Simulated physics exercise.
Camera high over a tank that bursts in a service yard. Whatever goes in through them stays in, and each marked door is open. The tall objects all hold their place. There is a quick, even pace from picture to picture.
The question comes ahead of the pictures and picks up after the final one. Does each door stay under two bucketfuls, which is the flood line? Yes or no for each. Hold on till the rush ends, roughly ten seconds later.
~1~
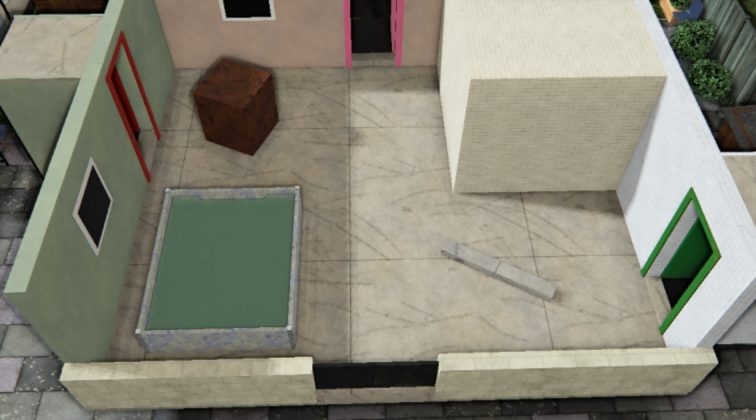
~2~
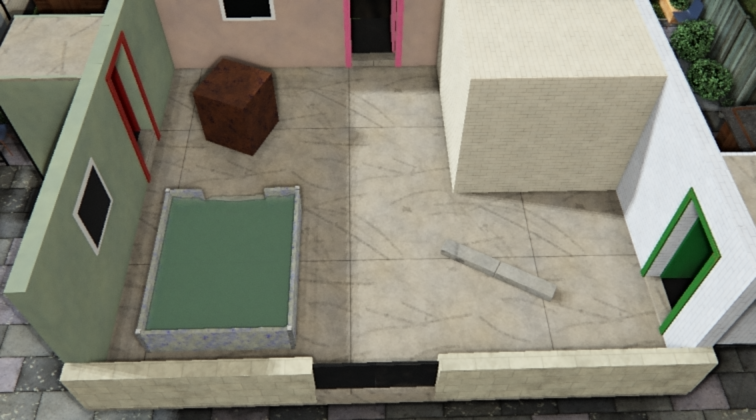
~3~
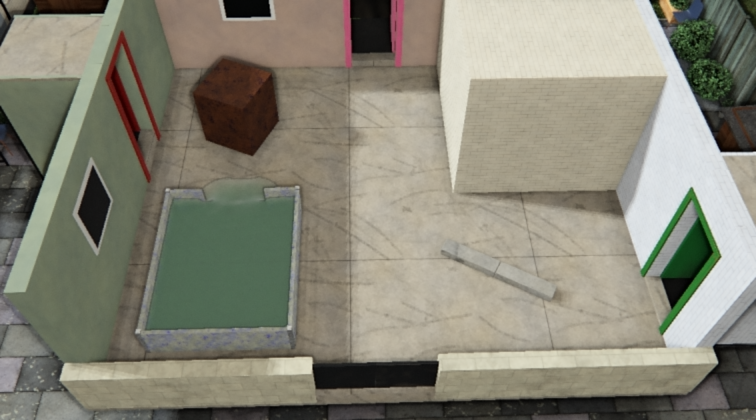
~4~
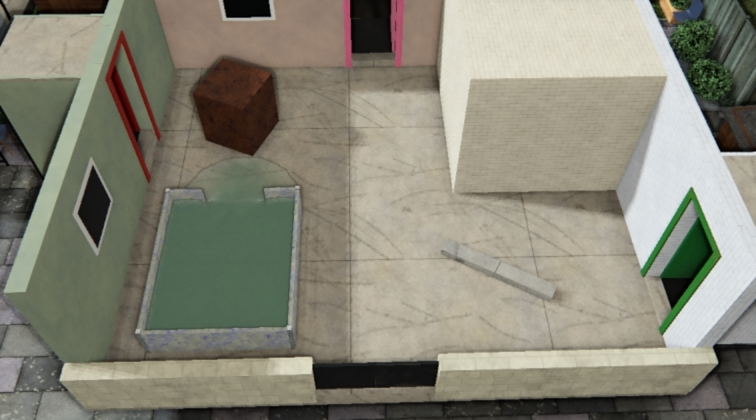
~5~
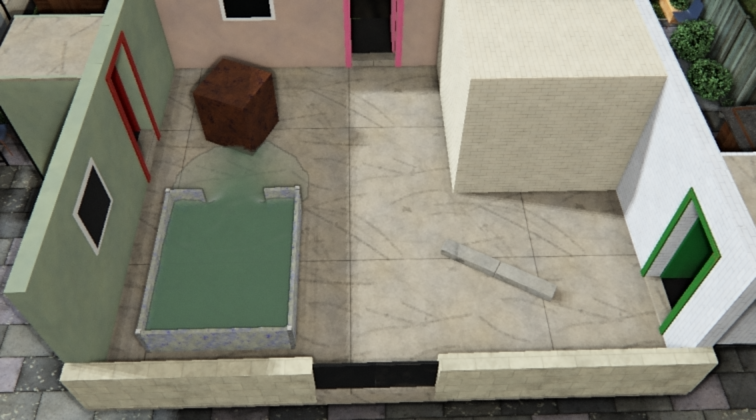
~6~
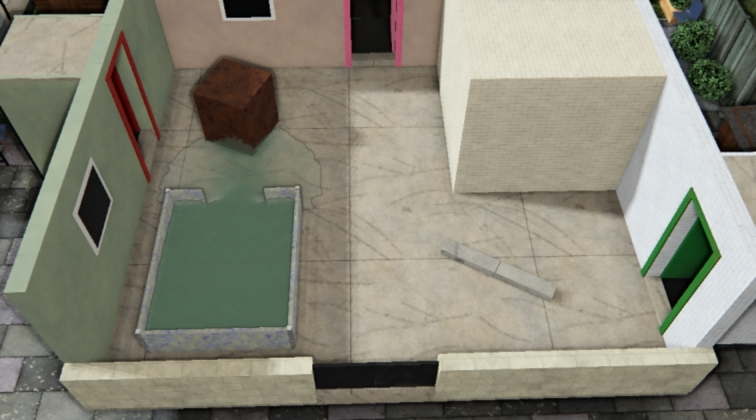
Pink door - yes, stays under; red door - yes, stays under; green door - yes, stays under.
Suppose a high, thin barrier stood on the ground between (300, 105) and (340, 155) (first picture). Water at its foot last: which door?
The door marked green.
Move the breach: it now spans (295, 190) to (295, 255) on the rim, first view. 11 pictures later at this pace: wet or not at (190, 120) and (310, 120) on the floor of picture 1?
Point one not reached; point two not reached.
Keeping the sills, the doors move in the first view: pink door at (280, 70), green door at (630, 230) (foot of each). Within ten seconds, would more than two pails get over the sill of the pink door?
I'd say the pink door remains short of it.
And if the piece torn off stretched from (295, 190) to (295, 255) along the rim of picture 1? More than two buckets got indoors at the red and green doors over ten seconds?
One by one: Red ends up below, green ends up above.
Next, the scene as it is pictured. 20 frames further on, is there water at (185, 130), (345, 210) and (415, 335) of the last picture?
First spot inundated, second not wet, third not wet.
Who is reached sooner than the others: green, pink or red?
I'd say the red-painted one.
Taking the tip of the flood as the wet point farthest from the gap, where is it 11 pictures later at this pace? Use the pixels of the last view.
Around (396, 70).
A moment on, water covers 15 % of the floor; the pink door not reached, the red door wet at the sill, nothing in, the green door not reached.
Next, water covers 25 % of the floor; the pink door wet at the sill, nothing in, the red door wet at the sill, nothing in, the green door not reached.
Then, water covers 40 % of the floor; the pink door wet at the sill, nothing in, the red door wet at the sill, nothing in, the green door not reached.
Later, water covers 55 % of the floor; the pink door wet at the sill, nothing in, the red door wet at the sill, nothing in, the green door not reached.
In the end, water covers 80 % of the floor; the pink door wet at the sill, nothing in, the red door wet at the sill, nothing in, the green door wet at the sill, nothing in.
